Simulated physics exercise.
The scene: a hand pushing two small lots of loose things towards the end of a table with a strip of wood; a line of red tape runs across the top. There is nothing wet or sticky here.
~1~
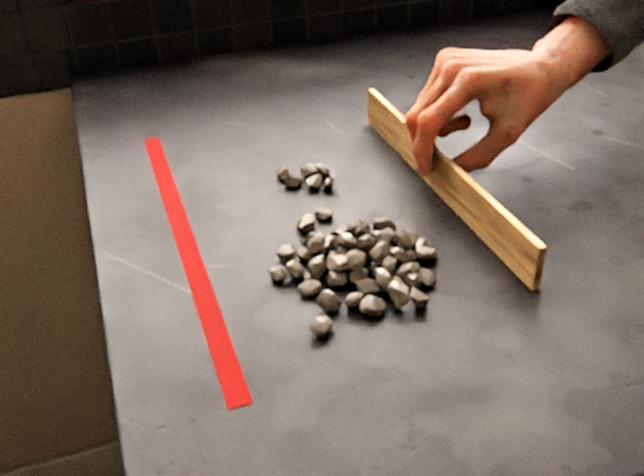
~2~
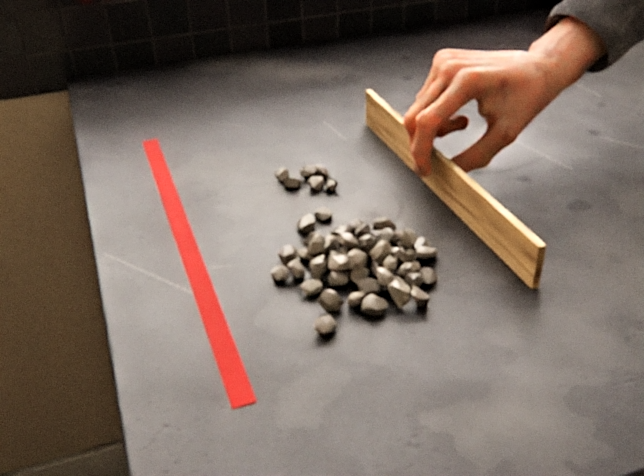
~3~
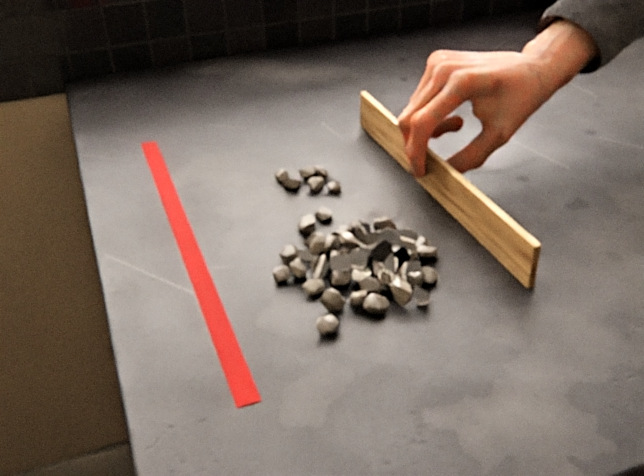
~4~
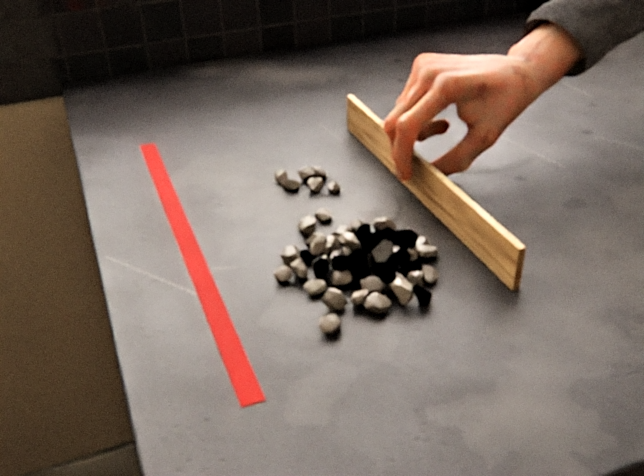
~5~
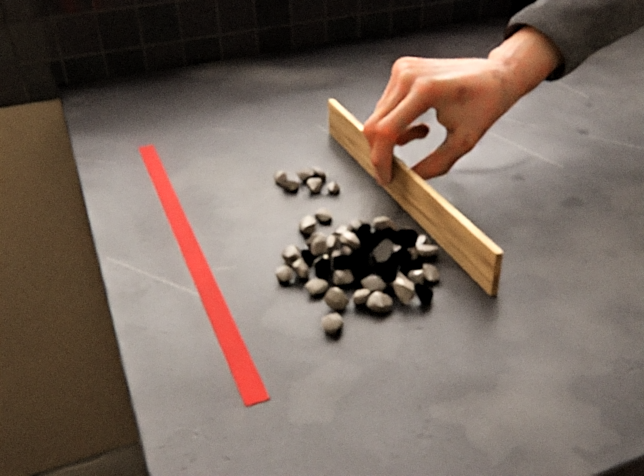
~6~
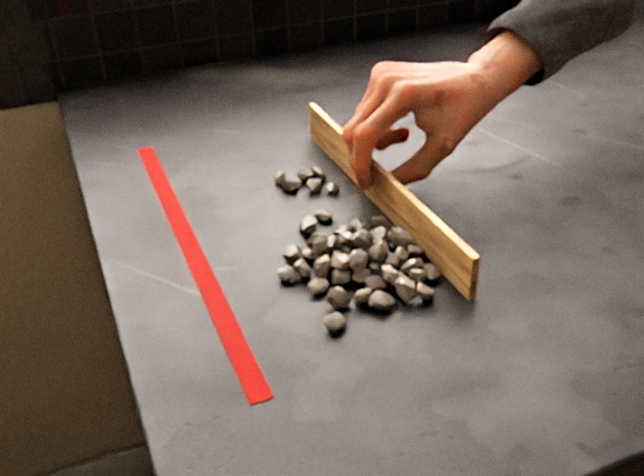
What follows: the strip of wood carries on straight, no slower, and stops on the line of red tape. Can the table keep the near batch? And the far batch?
The near batch loses some bits. The far batch loses nothing.
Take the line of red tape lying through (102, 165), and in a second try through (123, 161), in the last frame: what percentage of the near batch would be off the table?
Off the table, in order: 80, then 40, each out of a hundred.
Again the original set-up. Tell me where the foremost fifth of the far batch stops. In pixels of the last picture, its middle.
Around (150, 213).
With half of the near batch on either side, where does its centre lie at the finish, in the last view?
Looks like it settles around (166, 317).
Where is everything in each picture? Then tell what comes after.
The first frame shows strip of wood at (524, 252), at rest; red tape at (154, 147), about a palm's width from the edge; edge at (94, 263); near batch at (361, 259), some bits of gravel; far batch at (309, 171), a few bits of gravel.
The second frame shows strip of wood at (523, 250), at rest; far batch at (308, 172).
The third frame shows strip of wood at (518, 250); near batch at (363, 259).
The fourth frame shows strip of wood at (503, 253); far batch at (306, 174).
The fifth frame shows strip of wood at (481, 257); near batch at (364, 258).
The sixth frame shows strip of wood at (459, 262); red tape at (148, 156); edge at (101, 270); near batch at (363, 258), a small part pushed along; far batch at (305, 175).
Then, 0.41 s past the last view, strip of wood still moving, near (276, 188); near batch all on the table, its front near (221, 299); far batch all on the table, its front near (233, 194).
Then, 0.84 s past the last view, strip of wood stopped at the red tape; near batch a stray few over the edge; far batch all on the table, its front near (137, 216).
Then, 1.12 s past the last view, strip of wood stopped at the red tape; near batch about a quarter over the edge; far batch all on the table, its front near (138, 215).
Finally, strip of wood stopped at the red tape; near batch about a quarter over the edge; far batch all on the table, its front near (138, 215).
